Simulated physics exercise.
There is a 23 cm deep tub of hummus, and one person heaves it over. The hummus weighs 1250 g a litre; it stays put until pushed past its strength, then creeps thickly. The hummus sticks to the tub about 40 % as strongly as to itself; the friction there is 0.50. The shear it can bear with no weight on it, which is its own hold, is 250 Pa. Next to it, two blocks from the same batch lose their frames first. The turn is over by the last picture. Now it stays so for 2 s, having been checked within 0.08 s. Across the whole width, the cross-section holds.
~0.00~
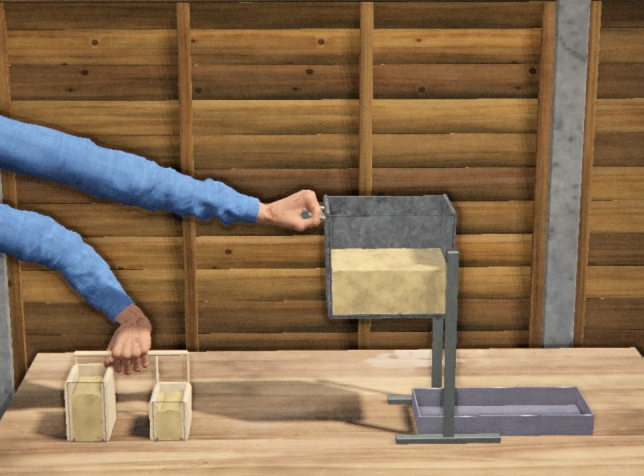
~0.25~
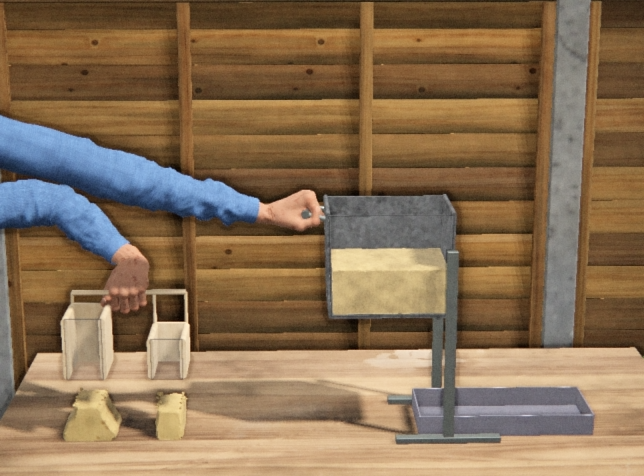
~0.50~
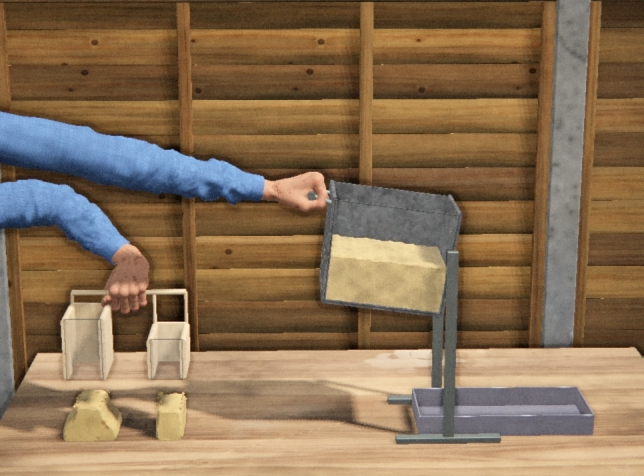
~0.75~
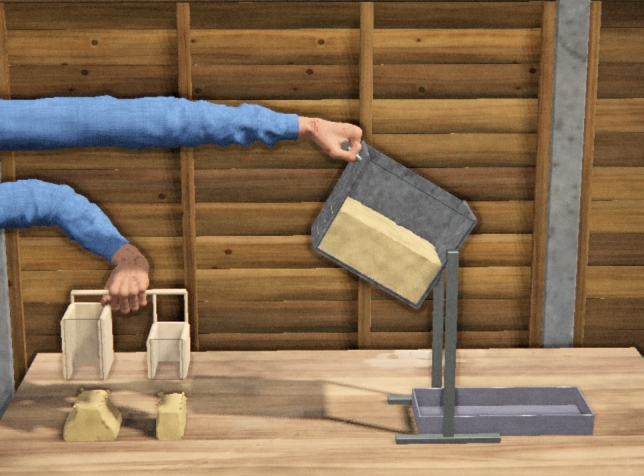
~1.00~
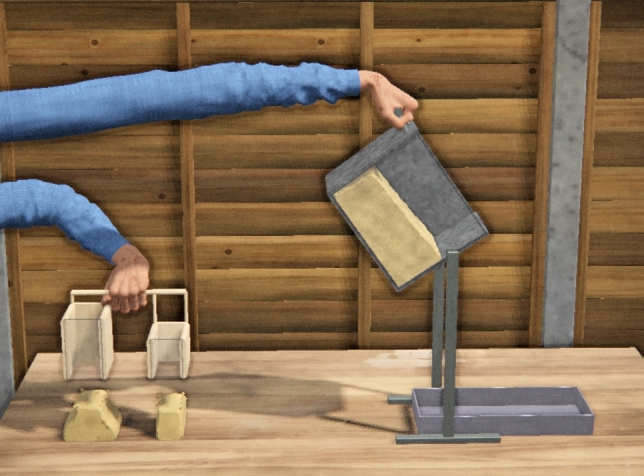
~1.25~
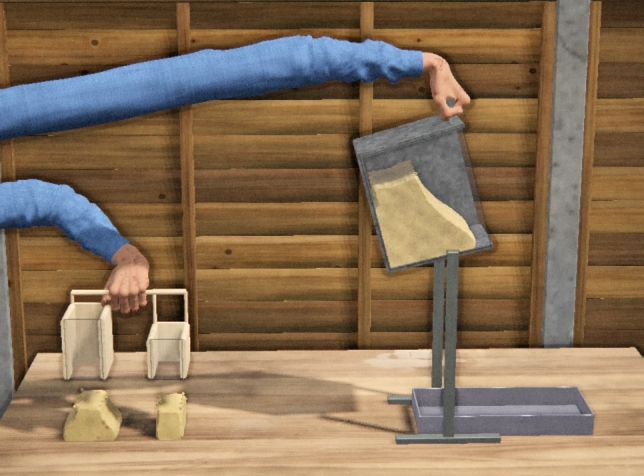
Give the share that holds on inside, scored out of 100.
About 93 per cent.
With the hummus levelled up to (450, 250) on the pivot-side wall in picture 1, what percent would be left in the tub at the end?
I'd say close to 65 % stays in the tub.
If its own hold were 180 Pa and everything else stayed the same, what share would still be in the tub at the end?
It would be close to 80 percent.
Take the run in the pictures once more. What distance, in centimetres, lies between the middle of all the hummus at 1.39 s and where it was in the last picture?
About 3 cm.
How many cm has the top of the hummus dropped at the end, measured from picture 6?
The top ends up some 5 cm below its level in the last picture.
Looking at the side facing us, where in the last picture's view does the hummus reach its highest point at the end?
Somewhere near (432, 201) in the last view.
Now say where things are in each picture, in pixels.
The first picture shows handle-side rim at (330, 215), tilt 0 degrees; highest point of the hummus at (387, 269); test blocks 12 cm, 7.7 cm high (left to right).
The second picture shows handle-side rim at (330, 215), tilt 0 degrees; highest point of the hummus at (387, 269); test blocks 8.7 cm, 7.5 cm high (left to right).
The third picture shows handle-side rim at (337, 200), tilt 8 degrees; highest point of the hummus at (337, 256); test blocks 8.4 cm, 7.4 cm high (left to right).
The fourth picture shows handle-side rim at (370, 159), tilt 31 degrees; highest point of the hummus at (345, 211); test blocks 8.4 cm, 7.4 cm high (left to right).
The fifth picture shows handle-side rim at (418, 133), tilt 55 degrees; highest point of the hummus at (370, 175); test blocks 8.4 cm, 7.4 cm high (left to right).
The sixth picture shows handle-side rim at (464, 128), tilt 75 degrees; highest point of the hummus at (417, 177); test blocks 8.4 cm, 7.4 cm high (left to right).
By 1.39 s, the tub is at 75 degrees and holds 99 %.
By 1.56 s, the tub is at 75 degrees and holds 95 %.
By 1.73 s, the tub is at 75 degrees and holds 93 %.
By 1.90 s, the tub is at 75 degrees and holds 93 %.
By 3.25 s, at the end, the tub is at 75 degrees and holds 93 %.
